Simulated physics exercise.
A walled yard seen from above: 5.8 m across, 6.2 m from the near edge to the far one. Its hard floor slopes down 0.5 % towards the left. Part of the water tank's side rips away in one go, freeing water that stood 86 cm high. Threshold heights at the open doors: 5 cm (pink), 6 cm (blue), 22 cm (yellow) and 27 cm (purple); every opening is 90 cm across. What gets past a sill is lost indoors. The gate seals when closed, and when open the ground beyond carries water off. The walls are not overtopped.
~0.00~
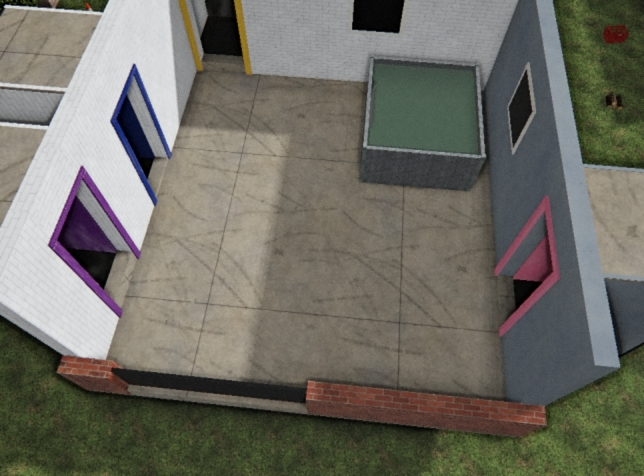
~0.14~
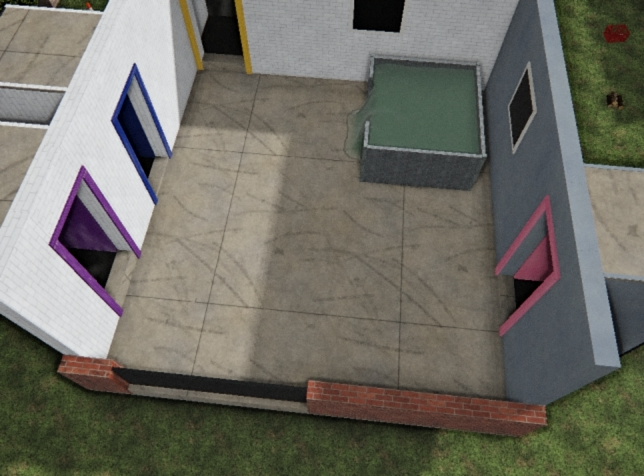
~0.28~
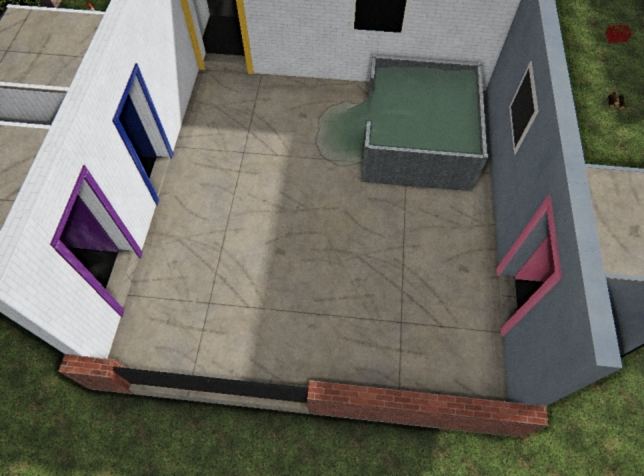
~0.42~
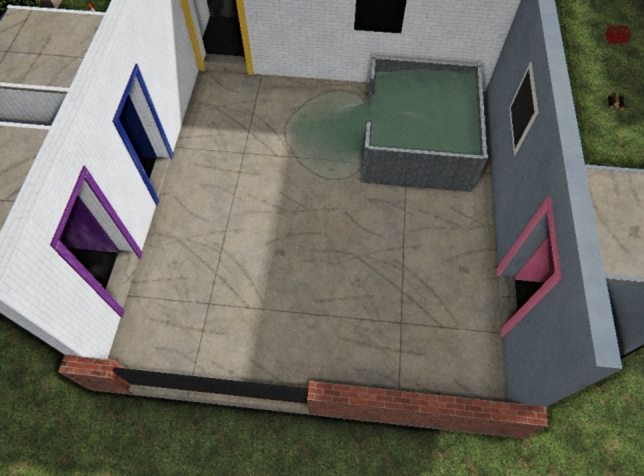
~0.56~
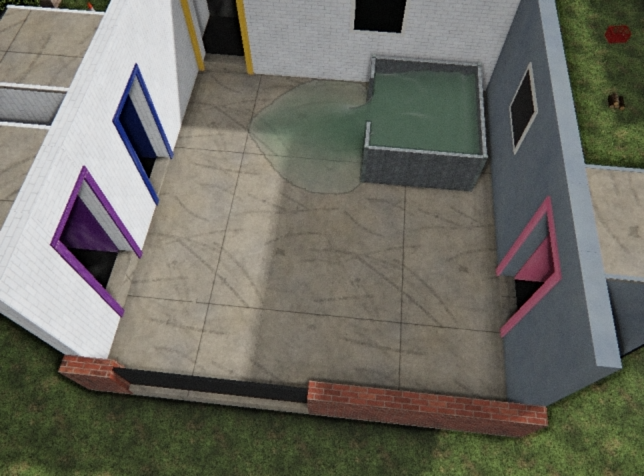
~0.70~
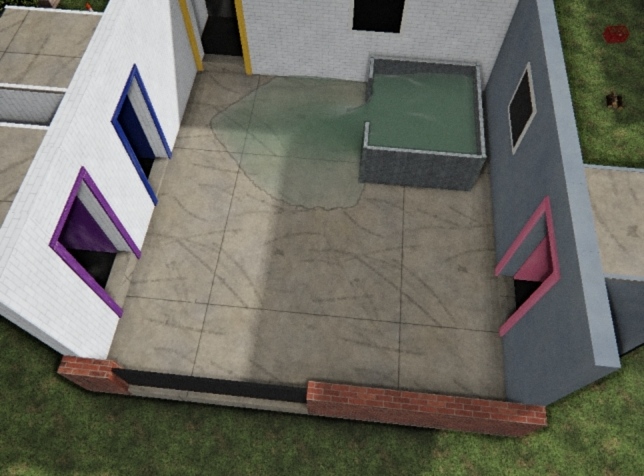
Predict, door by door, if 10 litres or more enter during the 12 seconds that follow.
The water let in: At the pink door it exceeds the limit; at the blue door it passes the limit; at the yellow door it goes over the limit; at the purple door it does not reach the limit.
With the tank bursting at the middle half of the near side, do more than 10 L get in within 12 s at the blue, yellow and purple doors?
Against that limit: Blue past it, yellow not over, purple below.
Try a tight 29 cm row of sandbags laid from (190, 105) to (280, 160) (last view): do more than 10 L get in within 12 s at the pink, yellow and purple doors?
Against that limit: Pink past it, yellow past it, purple below.
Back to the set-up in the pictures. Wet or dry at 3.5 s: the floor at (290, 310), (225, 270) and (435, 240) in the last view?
In turn: Dry, under water, dry.
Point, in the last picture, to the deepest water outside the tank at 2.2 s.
At about (195, 80).
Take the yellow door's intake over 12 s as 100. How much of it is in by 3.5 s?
About 95 per cent.
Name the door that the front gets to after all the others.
The pink one.
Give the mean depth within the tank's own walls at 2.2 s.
Some 43 cm.
After 1.4 s water covers 35 % of the floor and is deepest (52 cm) near (197, 74); pink door not reached, blue door 15 cm at the sill, 7 L in, yellow door 17 cm at the sill, 0 L in, purple door not reached.
After 2.2 s water covers 45 % of the floor and is deepest (50 cm) near (195, 80); pink door not reached, blue door 23 cm at the sill, 85 L in, yellow door 34 cm at the sill, 30 L in, purple door 11 cm at the sill, 0 L in.
After 3.5 s water covers 50 % of the floor and is deepest (28 cm) near (195, 80); pink door not reached, blue door 16 cm at the sill, 173 L in, yellow door 26 cm at the sill, 86 L in, purple door 11 cm at the sill, 0 L in.
After 7.0 s water covers 85 % of the floor and is deepest (20 cm) near (118, 324); pink door 10 cm at the sill, 4 L in, blue door 12 cm at the sill, 248 L in, yellow door 13 cm at the sill, 92 L in, purple door 12 cm at the sill, 0 L in.
After 12.0 s water covers 100 % of the floor and is deepest (16 cm) near (481, 95); pink door 10 cm at the sill, 83 L in, blue door 7 cm at the sill, 280 L in, yellow door 8 cm at the sill, 92 L in, purple door 10 cm at the sill, 0 L in.
